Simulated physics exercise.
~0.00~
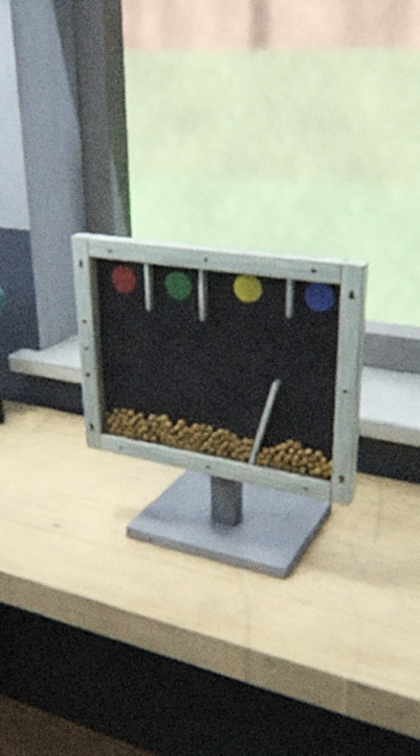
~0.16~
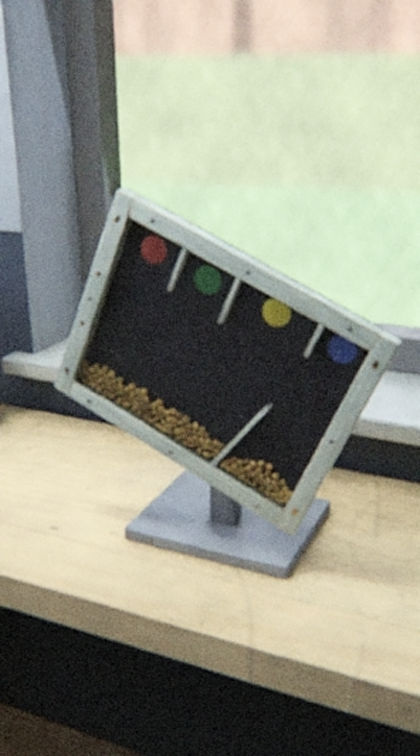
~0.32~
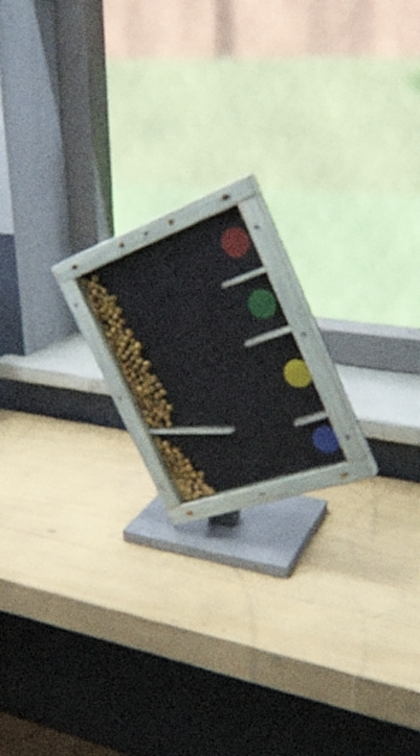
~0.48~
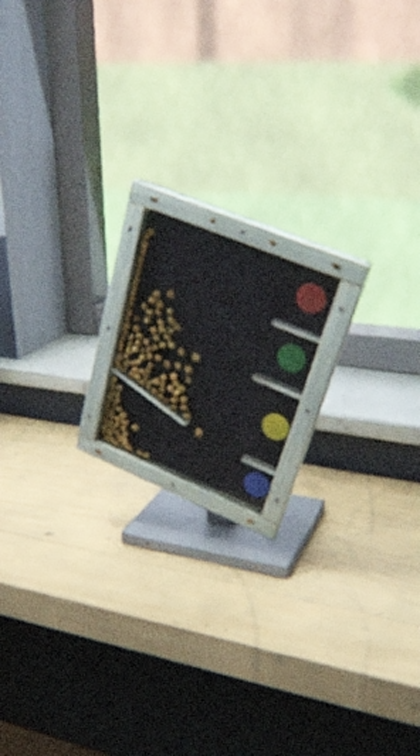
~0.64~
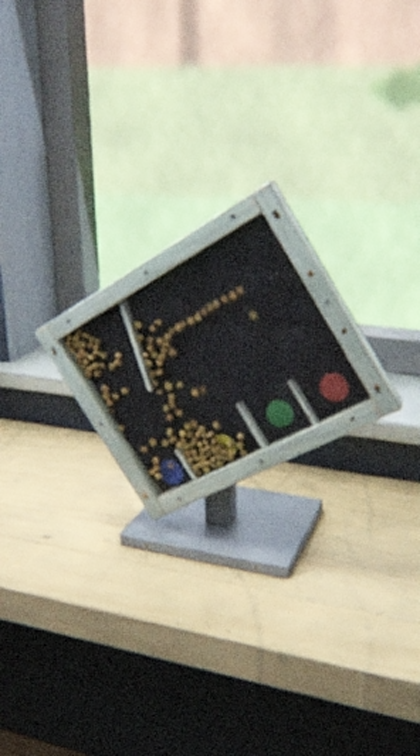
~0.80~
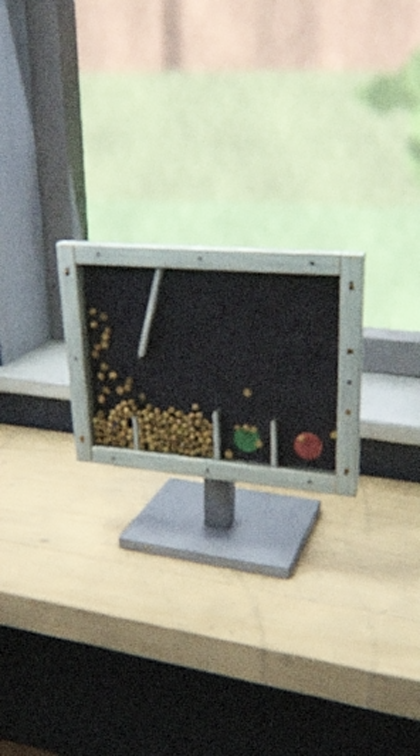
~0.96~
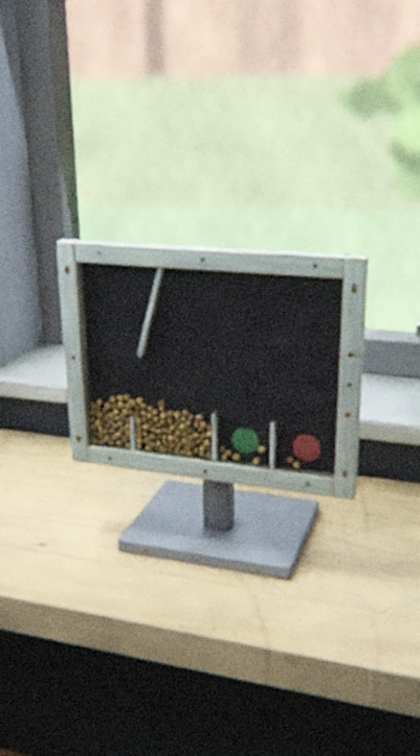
A framed, see-through box of dried chickpeas turned clockwise on its stand until it was upside down, the chickpeas sliding and tumbling across, and they ended heaped over the blue and yellow pockets at left, with only a few by green and red.
